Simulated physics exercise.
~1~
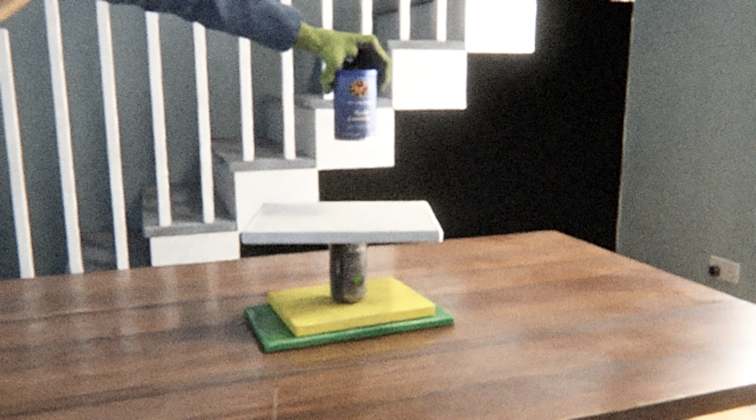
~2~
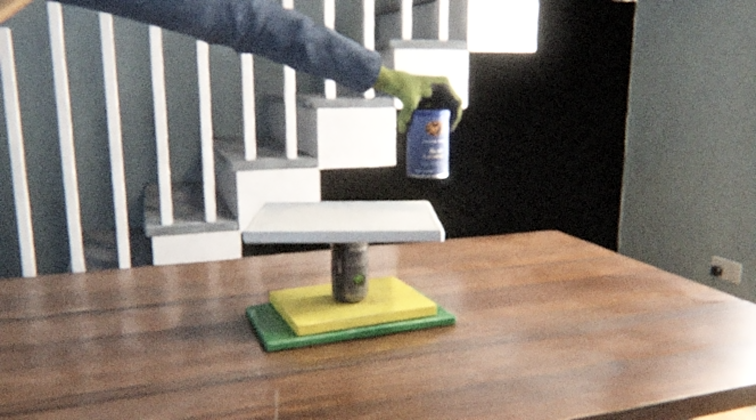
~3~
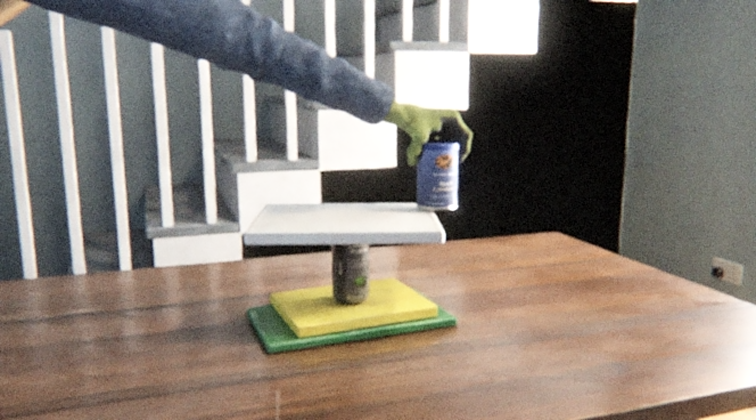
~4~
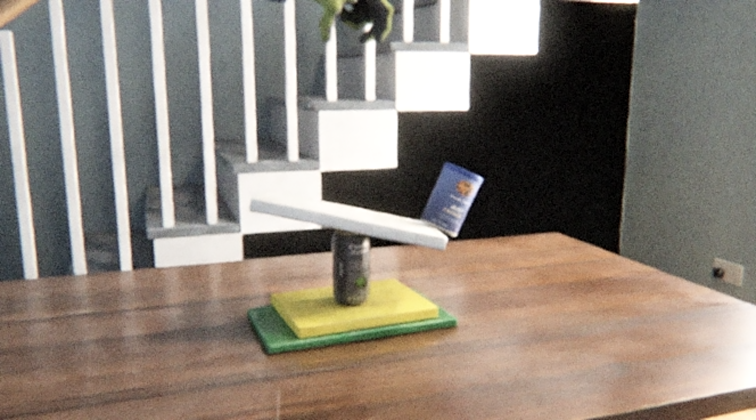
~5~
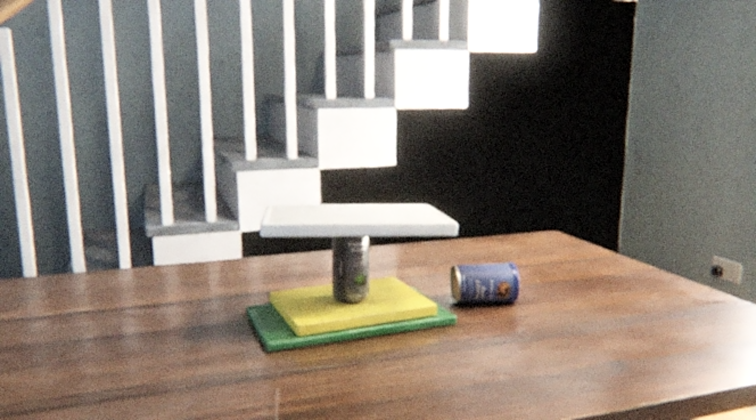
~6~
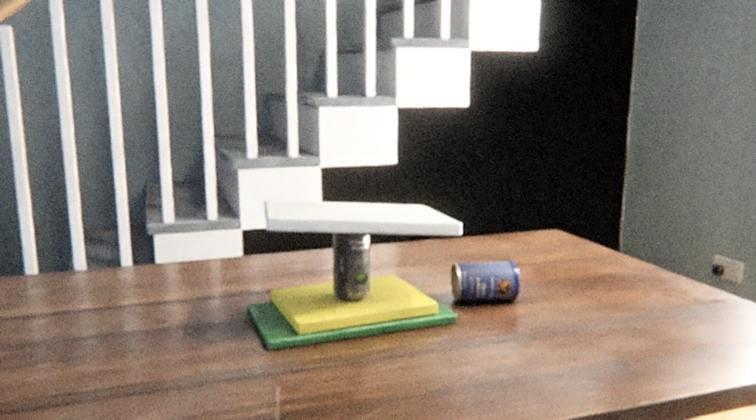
On a wooden table, a hand releases a blue tin that tips a tray and falls.
